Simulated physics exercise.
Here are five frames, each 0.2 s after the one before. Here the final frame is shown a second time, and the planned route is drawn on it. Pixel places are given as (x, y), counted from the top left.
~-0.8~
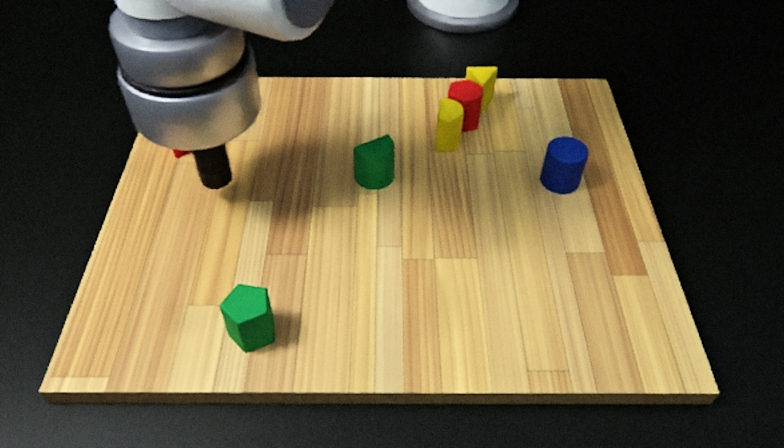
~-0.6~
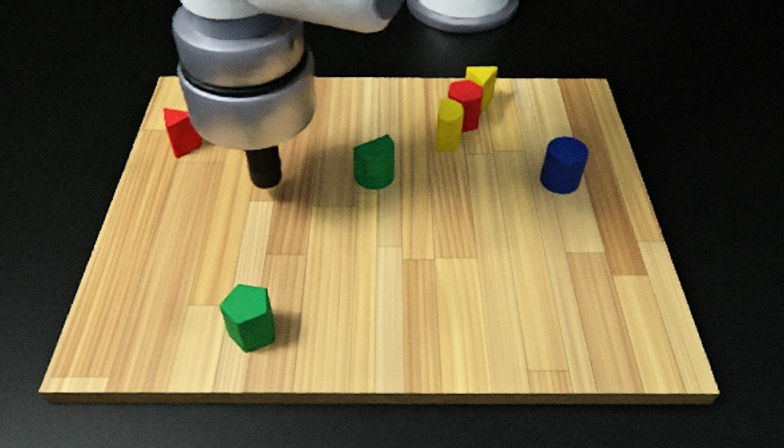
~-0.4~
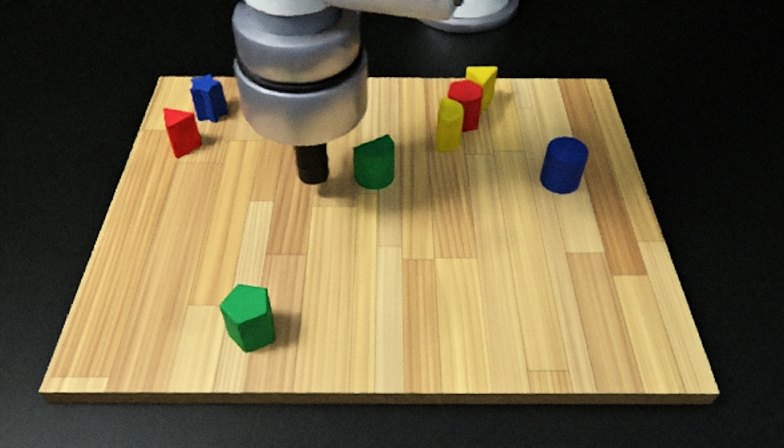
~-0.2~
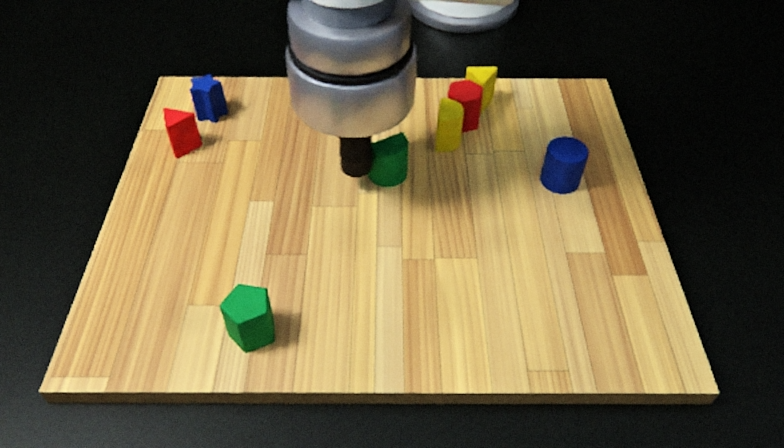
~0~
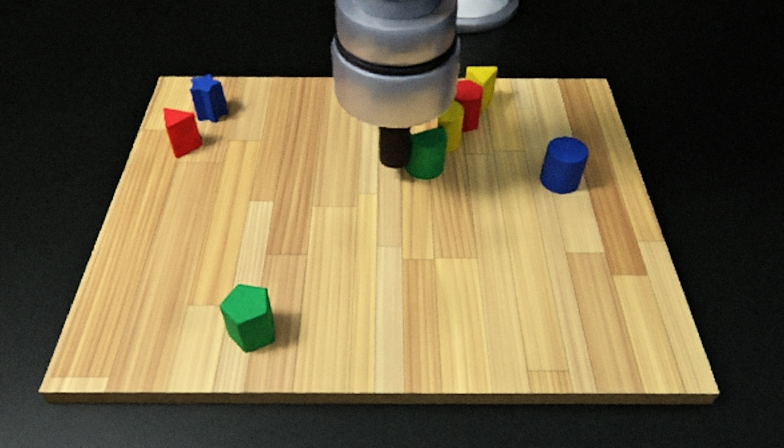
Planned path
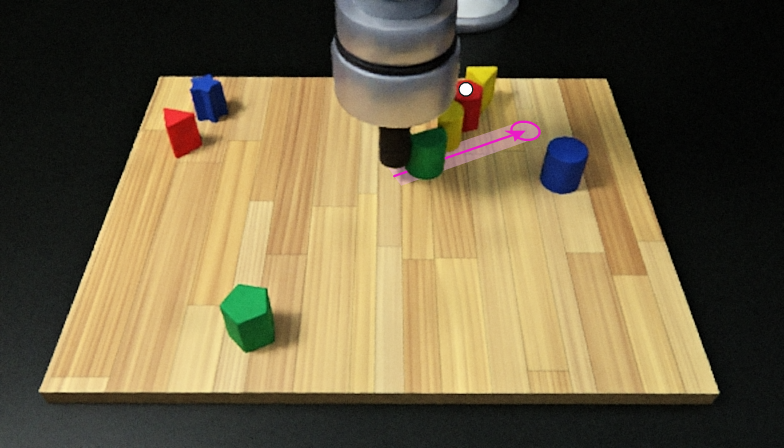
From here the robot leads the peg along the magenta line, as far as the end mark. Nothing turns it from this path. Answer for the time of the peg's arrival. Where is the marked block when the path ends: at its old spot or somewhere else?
Once the peg is done, the marked block is in a new spot.
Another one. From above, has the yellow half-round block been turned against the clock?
The answer is yes.
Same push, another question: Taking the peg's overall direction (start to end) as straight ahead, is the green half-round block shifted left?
No, that is not what happens.
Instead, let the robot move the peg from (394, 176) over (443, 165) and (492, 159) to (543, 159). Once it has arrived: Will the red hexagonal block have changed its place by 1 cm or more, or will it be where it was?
By the time the path is finished, it has hardly shifted at all.
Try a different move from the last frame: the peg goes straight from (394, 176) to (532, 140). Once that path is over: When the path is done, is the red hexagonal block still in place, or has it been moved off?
It is still where it was.
The line goes from (394, 176) to (526, 131); the dot is on the red hexagonal block.
What follows on the original path. One third of the way, peg at (441, 143); green half-round block at (477, 130), turned 40° clockwise; yellow half-round block at (452, 107).
Two thirds of the way, peg at (486, 128); green half-round block at (513, 127), turned 115° clockwise; yellow half-round block at (461, 97), turned 35° anticlockwise; red hexagonal block at (470, 78); yellow triangle at (488, 68).
At the end, peg at (529, 114); green half-round block at (520, 126), turned 140° clockwise; yellow half-round block at (461, 97), turned 35° anticlockwise; red hexagonal block at (470, 78); yellow triangle at (488, 68).
